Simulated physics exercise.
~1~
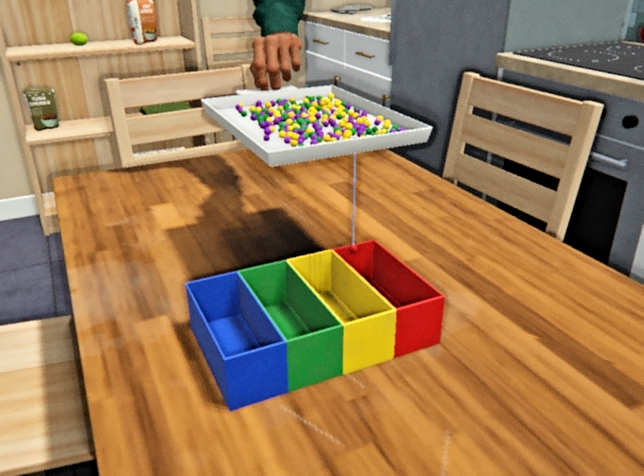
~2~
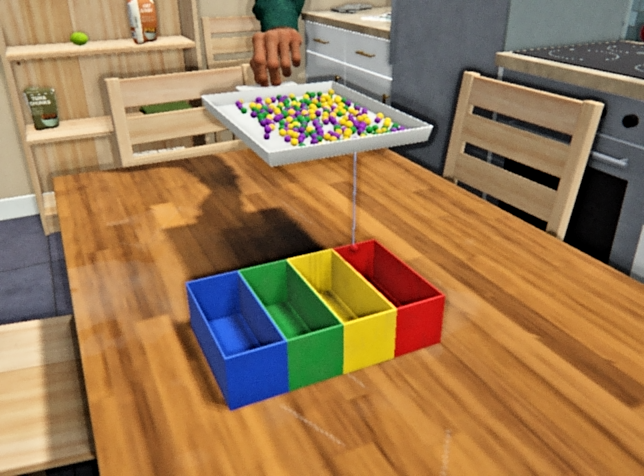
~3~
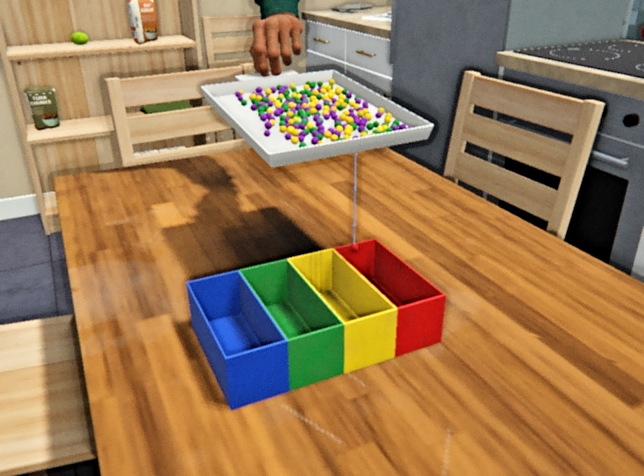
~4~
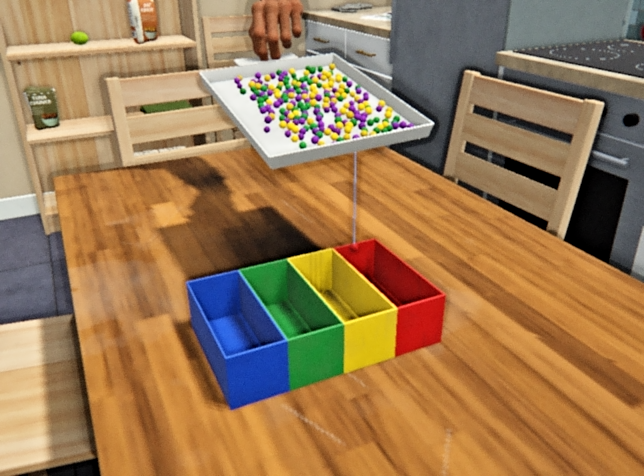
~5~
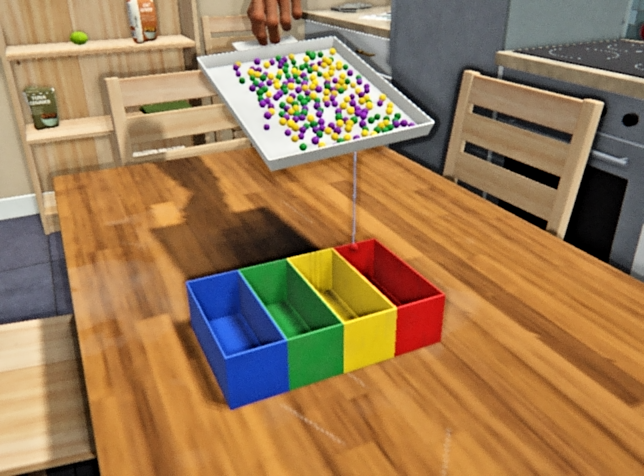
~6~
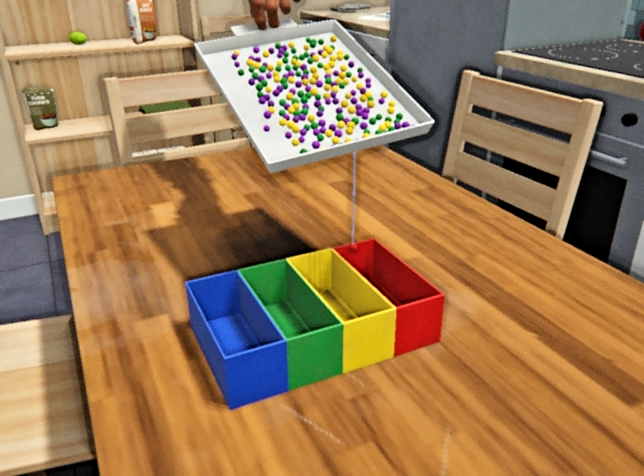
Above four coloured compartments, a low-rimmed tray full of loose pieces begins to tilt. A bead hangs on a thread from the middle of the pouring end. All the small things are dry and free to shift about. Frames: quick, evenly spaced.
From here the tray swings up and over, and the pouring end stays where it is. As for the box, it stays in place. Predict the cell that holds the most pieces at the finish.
I predict the green cell.
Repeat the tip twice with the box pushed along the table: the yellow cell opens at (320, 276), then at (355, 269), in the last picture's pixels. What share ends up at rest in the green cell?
The first try gives 40 per cent, the second 50 per cent.
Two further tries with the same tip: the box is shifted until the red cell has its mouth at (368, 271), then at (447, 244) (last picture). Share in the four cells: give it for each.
First 100 %, then 60 %.
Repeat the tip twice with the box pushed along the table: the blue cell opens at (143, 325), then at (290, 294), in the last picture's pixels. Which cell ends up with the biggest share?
So the first one goes to the red cell and the second to the cell in blue.
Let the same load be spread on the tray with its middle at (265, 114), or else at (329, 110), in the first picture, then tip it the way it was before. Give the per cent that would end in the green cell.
You'd get about 50 per cent first and about 50 per cent second.
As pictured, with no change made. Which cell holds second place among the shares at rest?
Behind the top one comes the yellow one.
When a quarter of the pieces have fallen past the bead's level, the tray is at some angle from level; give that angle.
That would be about 70 degrees from level.
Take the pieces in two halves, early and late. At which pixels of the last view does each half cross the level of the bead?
The first part at (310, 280); the rest at (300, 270).
Shortly afterwards, tray tipped steeply; near two thirds on the tray; a little in the green cell; only a few in the blue cell; only a few in the yellow cell; only a few in the red cell; near a quarter falling or outside the box.
Next, tray tipped past a quarter turn; a little on the tray; near a third in the green cell; near a quarter in the yellow cell; a little in the red cell; a little in the blue cell; near a quarter falling or outside the box.
Some moments later, tray tipped past a quarter turn; near half in the green cell; near a third in the yellow cell; a little in the red cell; a little in the blue cell; only a few falling or outside the box.
In the end, tray tipped past a quarter turn; near half in the green cell; near a third in the yellow cell; a little in the red cell; a little in the blue cell; only a few outside the box.
